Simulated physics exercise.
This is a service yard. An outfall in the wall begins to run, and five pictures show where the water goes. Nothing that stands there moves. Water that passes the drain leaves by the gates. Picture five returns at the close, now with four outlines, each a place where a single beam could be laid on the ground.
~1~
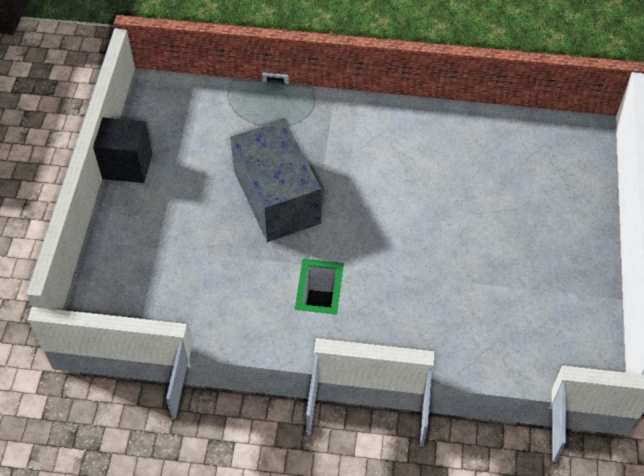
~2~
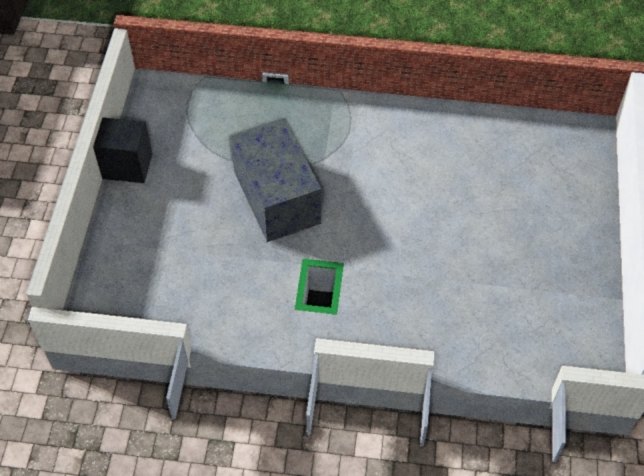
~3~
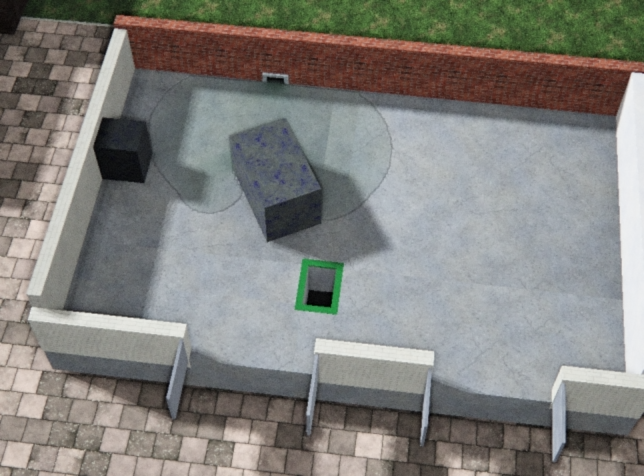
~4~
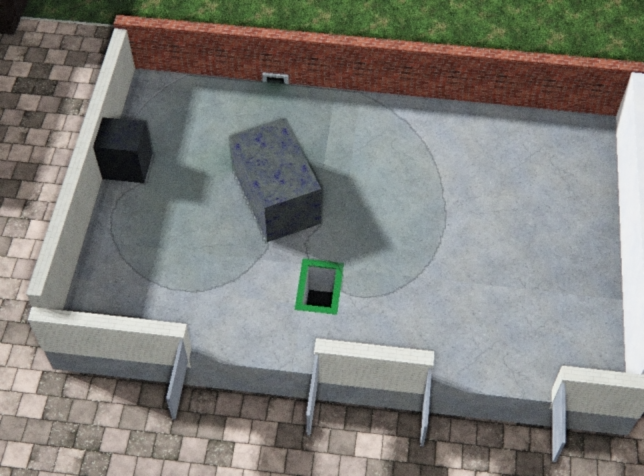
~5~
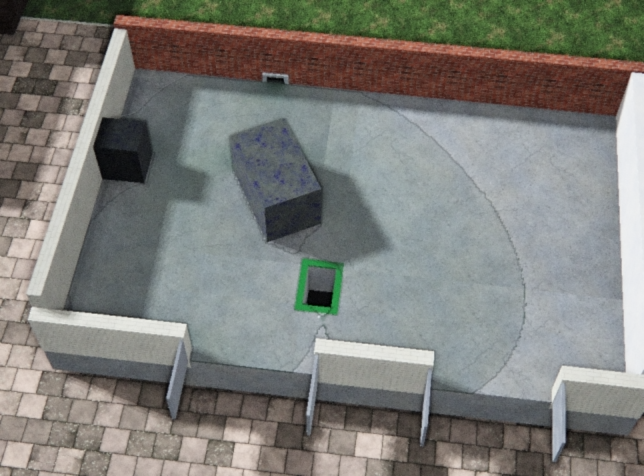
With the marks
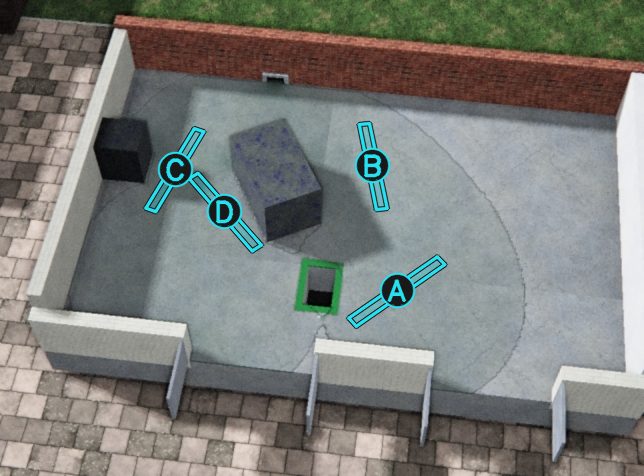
A walled service yard with a pale grey floor is seen from high above by a still camera, with grass behind and paving around it. A large dark speckled block stands left of centre, a smaller black one by the left wall, a green-edged drain pit below, and open gates along the front. Water spreads from the red brick wall's outfall, passes around the large block and reaches the pit and front wall.
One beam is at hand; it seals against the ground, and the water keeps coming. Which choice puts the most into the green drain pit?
I would pick position A.
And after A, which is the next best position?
Here it is position B.
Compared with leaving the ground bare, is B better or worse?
It is better.
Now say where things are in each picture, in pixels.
Outfall at (276, 79); green drain pit at (320, 286); open gate at (491, 382); open gate at (254, 355); water covers 3 % of the ground and shows as far out as (301, 115); green drain pit still dry.
Water covers 10 % of the ground and shows as far out as (206, 143); green drain pit still dry.
Water covers 20 % of the ground and shows as far out as (347, 208); green drain pit still dry.
Water covers 37 % of the ground and shows as far out as (404, 280); green drain pit still dry.
Water covers 62 % of the ground and shows as far out as (510, 344); green drain pit taking water.
On the marked copy, A from (352, 322) to (441, 260); B from (364, 124) to (381, 209); C from (150, 209) to (199, 130); D from (193, 175) to (256, 248).
With A, about 20 % of the stream runs into the green drain pit, about 79 % out by the gates.
With B, about 14 % of the stream runs into the green drain pit, about 85 % out by the gates.
With C, about 6 % of the stream runs into the green drain pit, about 92 % out by the gates.
With D, about 8 % of the stream runs into the green drain pit, about 91 % out by the gates.
